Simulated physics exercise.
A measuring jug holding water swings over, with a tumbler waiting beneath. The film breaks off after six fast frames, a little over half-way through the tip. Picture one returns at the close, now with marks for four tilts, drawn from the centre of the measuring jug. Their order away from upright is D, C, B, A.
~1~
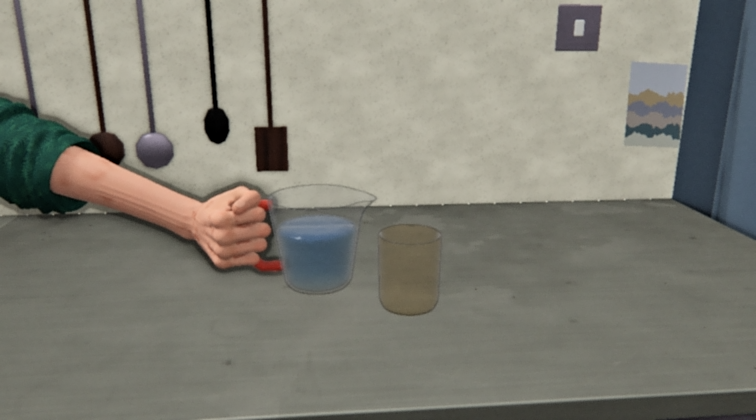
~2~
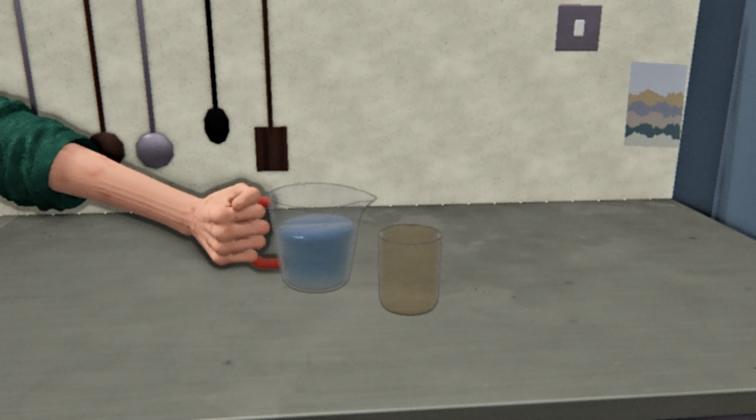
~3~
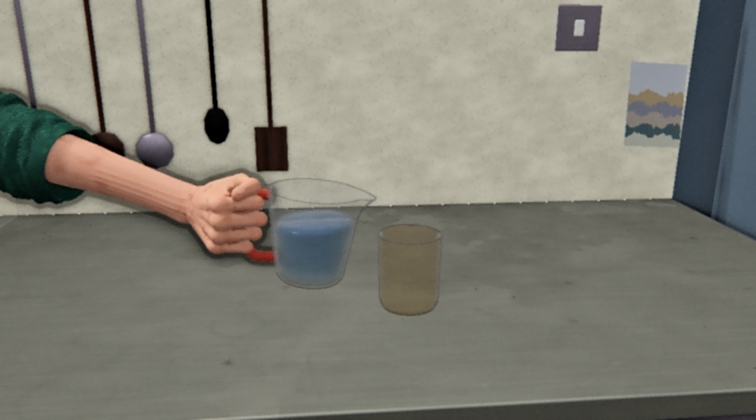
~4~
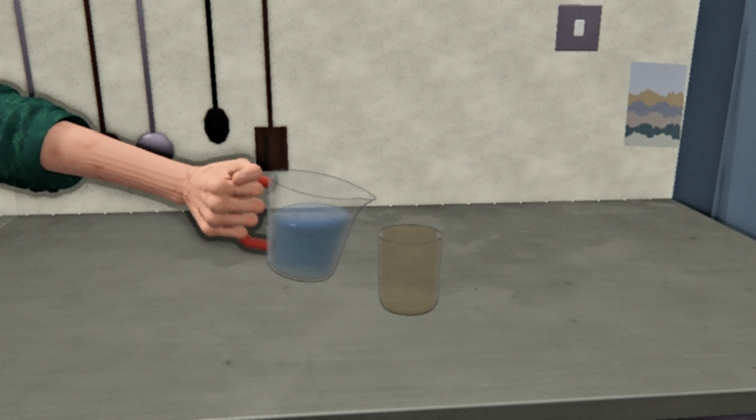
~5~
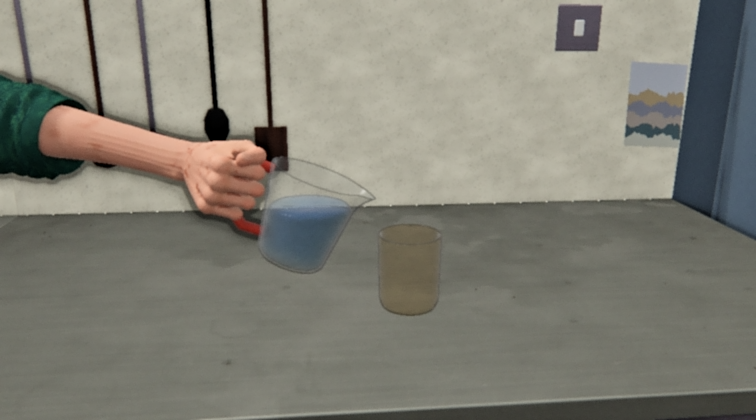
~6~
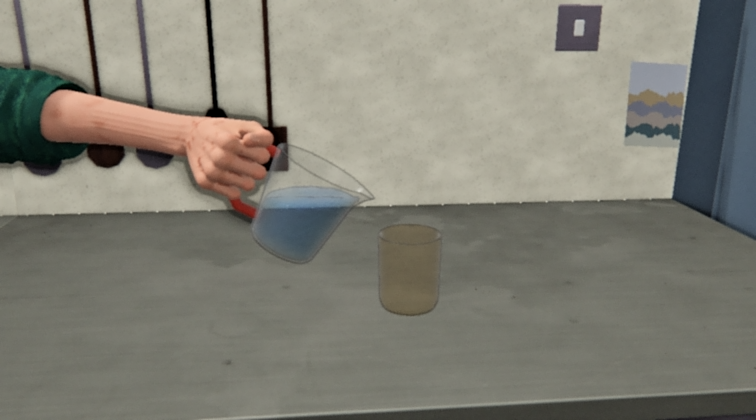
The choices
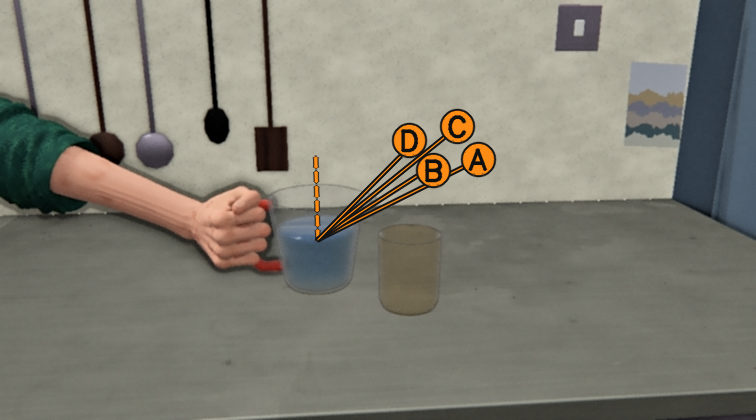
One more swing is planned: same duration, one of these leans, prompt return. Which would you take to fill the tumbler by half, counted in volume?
I would pick tilt B.
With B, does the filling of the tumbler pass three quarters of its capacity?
No, less.
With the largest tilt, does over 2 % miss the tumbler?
No.
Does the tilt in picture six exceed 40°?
No, it does not.
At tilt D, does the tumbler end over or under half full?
Under half.
On the marked copy, A at (463, 167); B at (416, 176); C at (444, 137); D at (400, 156).
With A, the tumbler ends with about 69 % of what it can hold.
With B, the tumbler ends with about 50 % of what it can hold.
With C, the tumbler ends with about 32 % of what it can hold.
With D, the tumbler ends with about 18 % of what it can hold.
